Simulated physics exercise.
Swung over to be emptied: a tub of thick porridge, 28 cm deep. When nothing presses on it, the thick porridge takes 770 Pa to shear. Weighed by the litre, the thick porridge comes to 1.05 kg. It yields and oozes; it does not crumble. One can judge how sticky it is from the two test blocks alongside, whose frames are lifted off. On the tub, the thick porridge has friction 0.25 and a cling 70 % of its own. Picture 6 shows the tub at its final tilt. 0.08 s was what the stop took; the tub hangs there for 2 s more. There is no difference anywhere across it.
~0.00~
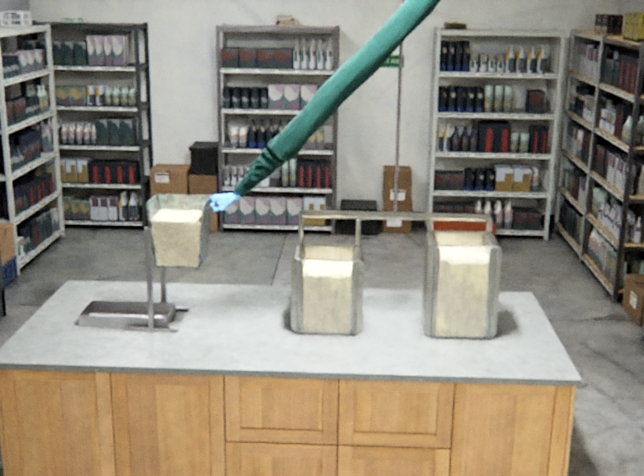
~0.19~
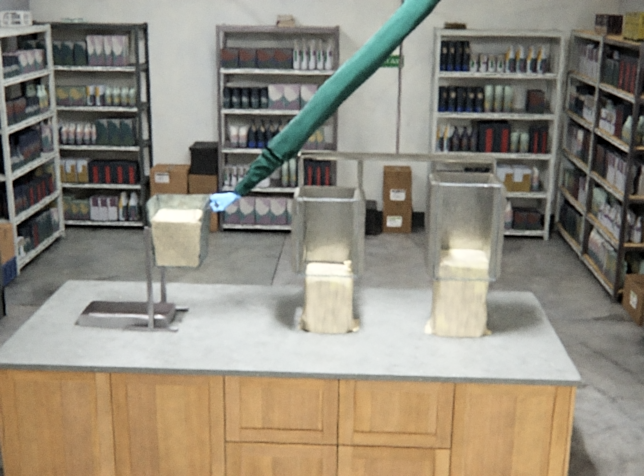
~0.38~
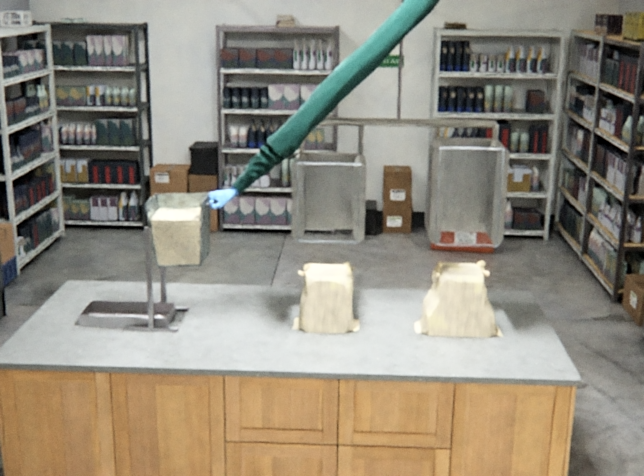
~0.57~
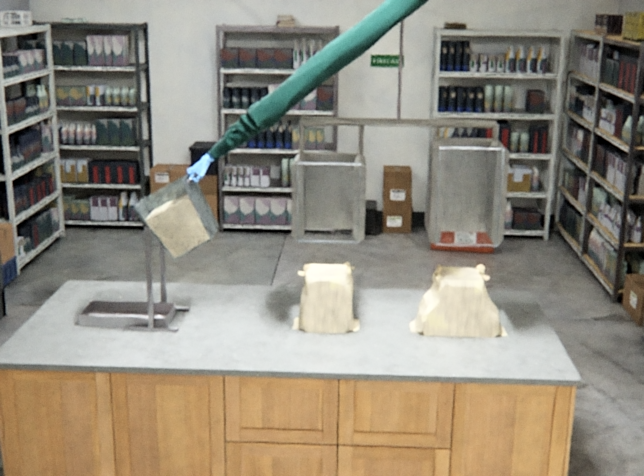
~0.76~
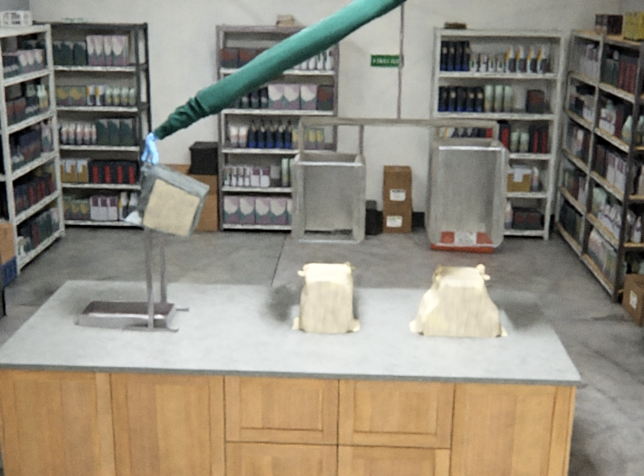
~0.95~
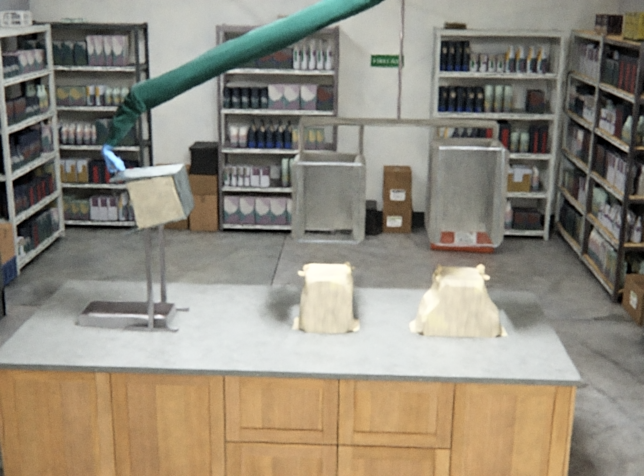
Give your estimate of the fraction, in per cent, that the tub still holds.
The tub still holds about 0 per cent.
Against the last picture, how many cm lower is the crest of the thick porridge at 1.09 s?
I reckon it's close to 2 cm.
After 1.09 s, the tub is at 102 degrees and holds 100 %.
After 1.26 s, the tub is at 102 degrees and holds 99 %.
After 1.43 s, the tub is at 102 degrees and holds 86 %.
After 1.60 s, the tub is at 102 degrees and holds 64 %.
After 2.95 s, at the end, the tub is at 102 degrees and holds 0 %.
